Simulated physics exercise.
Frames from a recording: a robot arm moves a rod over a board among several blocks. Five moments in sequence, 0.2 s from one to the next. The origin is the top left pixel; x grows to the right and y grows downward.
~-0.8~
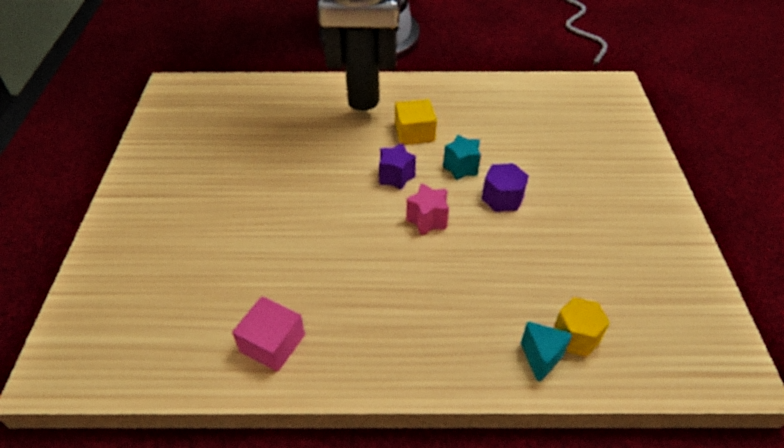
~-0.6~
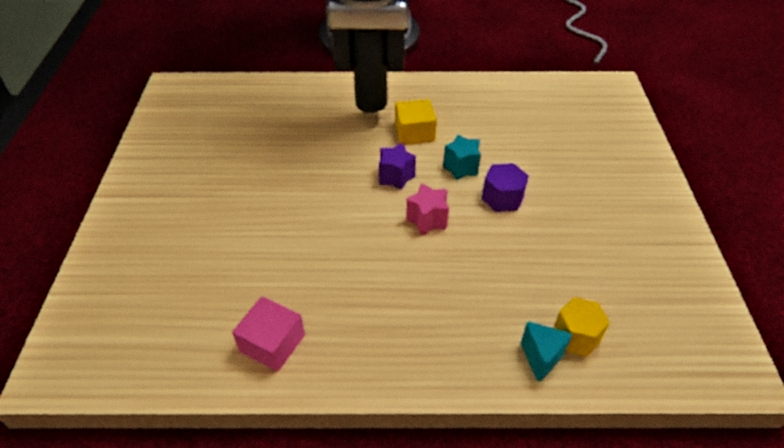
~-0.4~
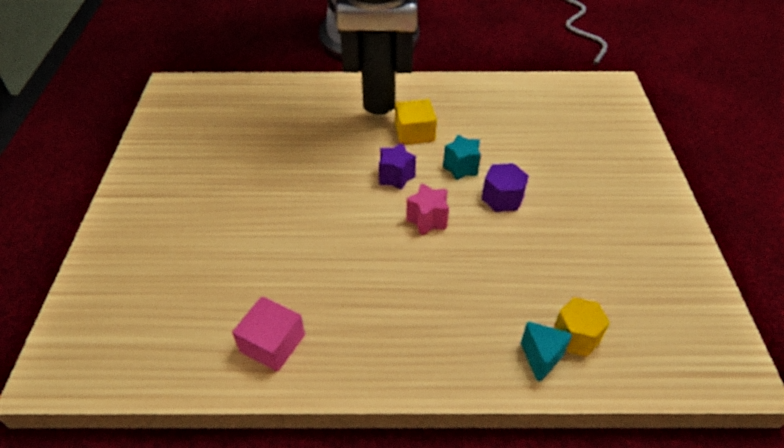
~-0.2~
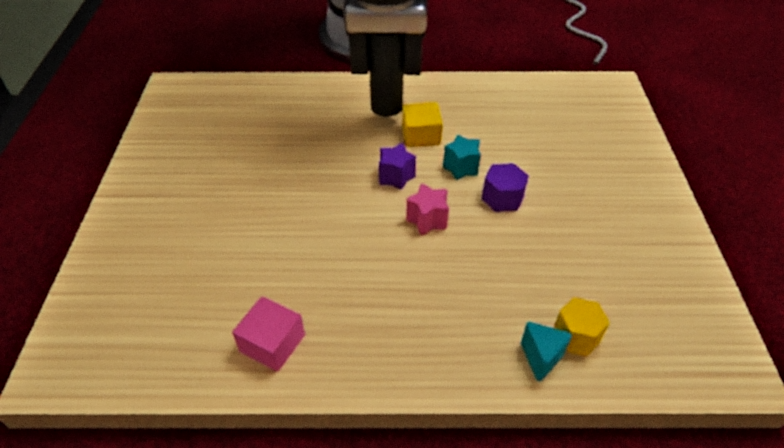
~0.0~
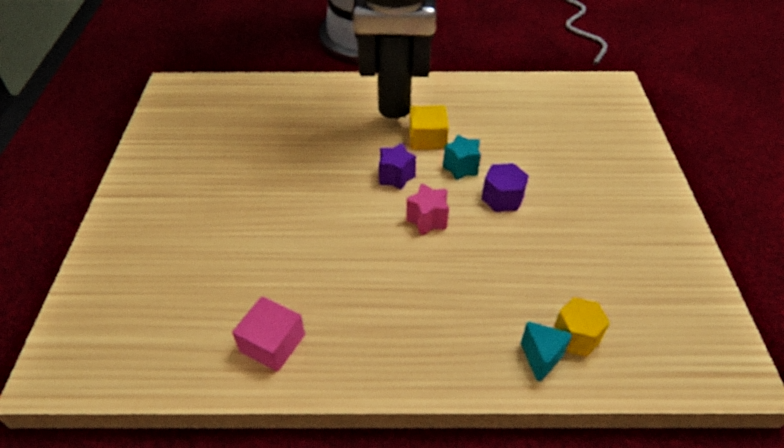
At first, a dark rod held by a robot arm stands at the back of a wooden board, just left of a yellow block. The rod slides slowly right until it meets the block, then nudges it slightly right toward the turquoise star, while the other blocks stay still.
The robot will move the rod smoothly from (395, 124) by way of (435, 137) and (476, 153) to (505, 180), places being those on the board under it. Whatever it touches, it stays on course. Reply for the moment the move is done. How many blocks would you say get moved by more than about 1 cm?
I'd say three or more blocks get moved.
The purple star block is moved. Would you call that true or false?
The statement is false.
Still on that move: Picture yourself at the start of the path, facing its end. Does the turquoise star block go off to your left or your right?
It is displaced to the right.
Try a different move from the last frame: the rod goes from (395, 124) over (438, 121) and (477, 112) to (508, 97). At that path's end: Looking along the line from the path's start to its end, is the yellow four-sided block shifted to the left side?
No, that is not what happens.
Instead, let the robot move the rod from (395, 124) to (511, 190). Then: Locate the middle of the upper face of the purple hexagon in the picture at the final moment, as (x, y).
The centre of its top will be at (545, 222).
What follows on the original path. One third of the way, rod (437, 123); yellow four-sided block (472, 132); turquoise star block (474, 156), turned 60° clockwise.
Two thirds of the way, rod (479, 139); yellow four-sided block (514, 145), turned 35° clockwise; turquoise star block (474, 158), turned 70° clockwise.
At the end, rod (508, 166); purple star block unmoved; yellow four-sided block (548, 162); turquoise star block (477, 165), turned 125° clockwise; purple hexagon (510, 186).
